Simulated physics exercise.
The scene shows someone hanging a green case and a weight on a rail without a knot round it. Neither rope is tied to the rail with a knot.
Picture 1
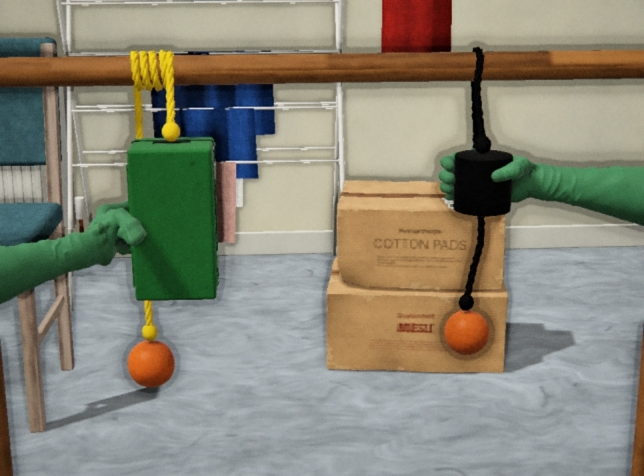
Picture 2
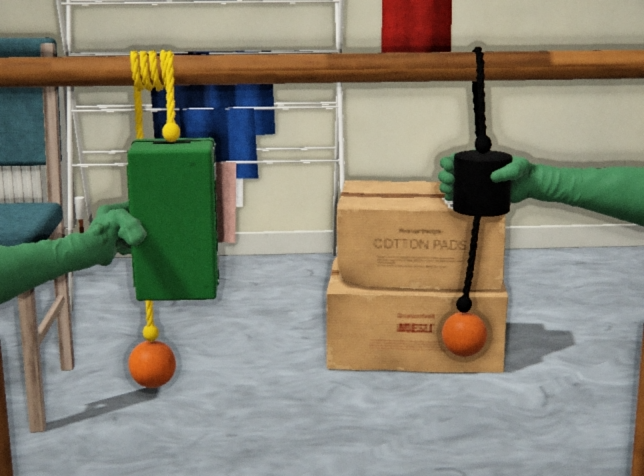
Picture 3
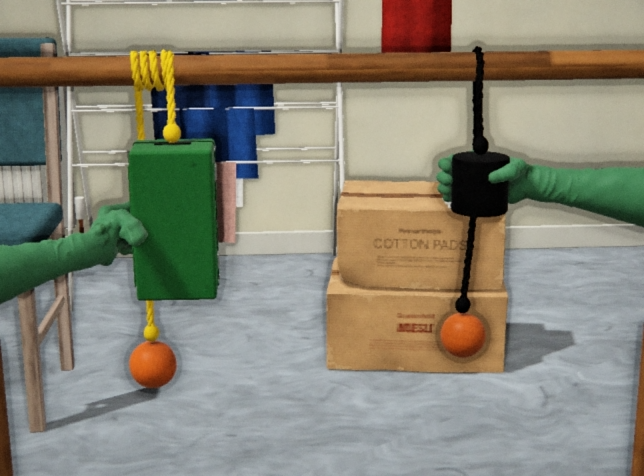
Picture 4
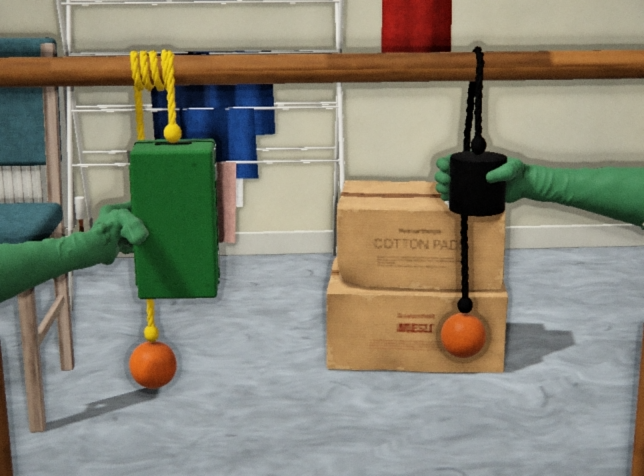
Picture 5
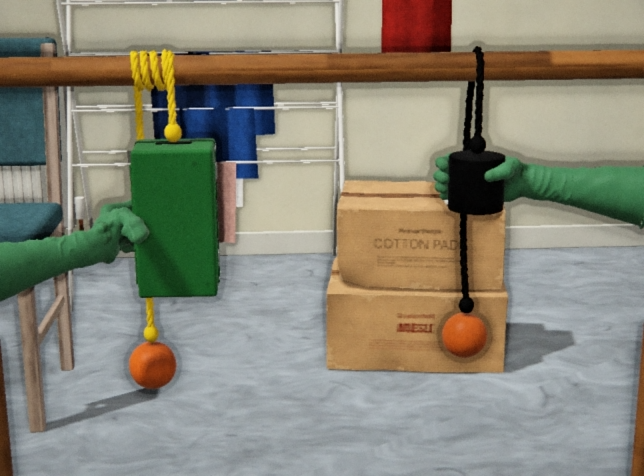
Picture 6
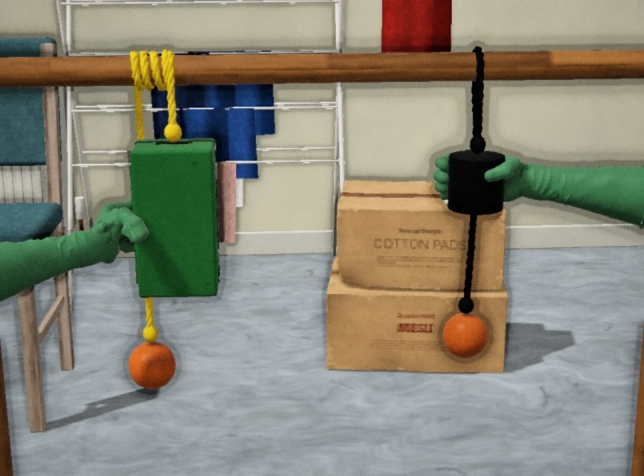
The clip shows gloved hands holding a green case on a yellow rope wound round a wooden rail and a black cylinder on a black rope, each above an orange ball; the cylinder shifts very slightly left, little else moves.
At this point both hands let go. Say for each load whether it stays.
The green case stays; the weight does not stay.
Then, 0.38 s past the final frame, green case still up near (175, 195); weight dropping near (471, 347).
Then, 0.78 s past the final frame, green case still up near (179, 186); weight on the floor.
When it is over, green case still up near (174, 199); weight on the floor. The green case is held and the weight pulls its rope through.
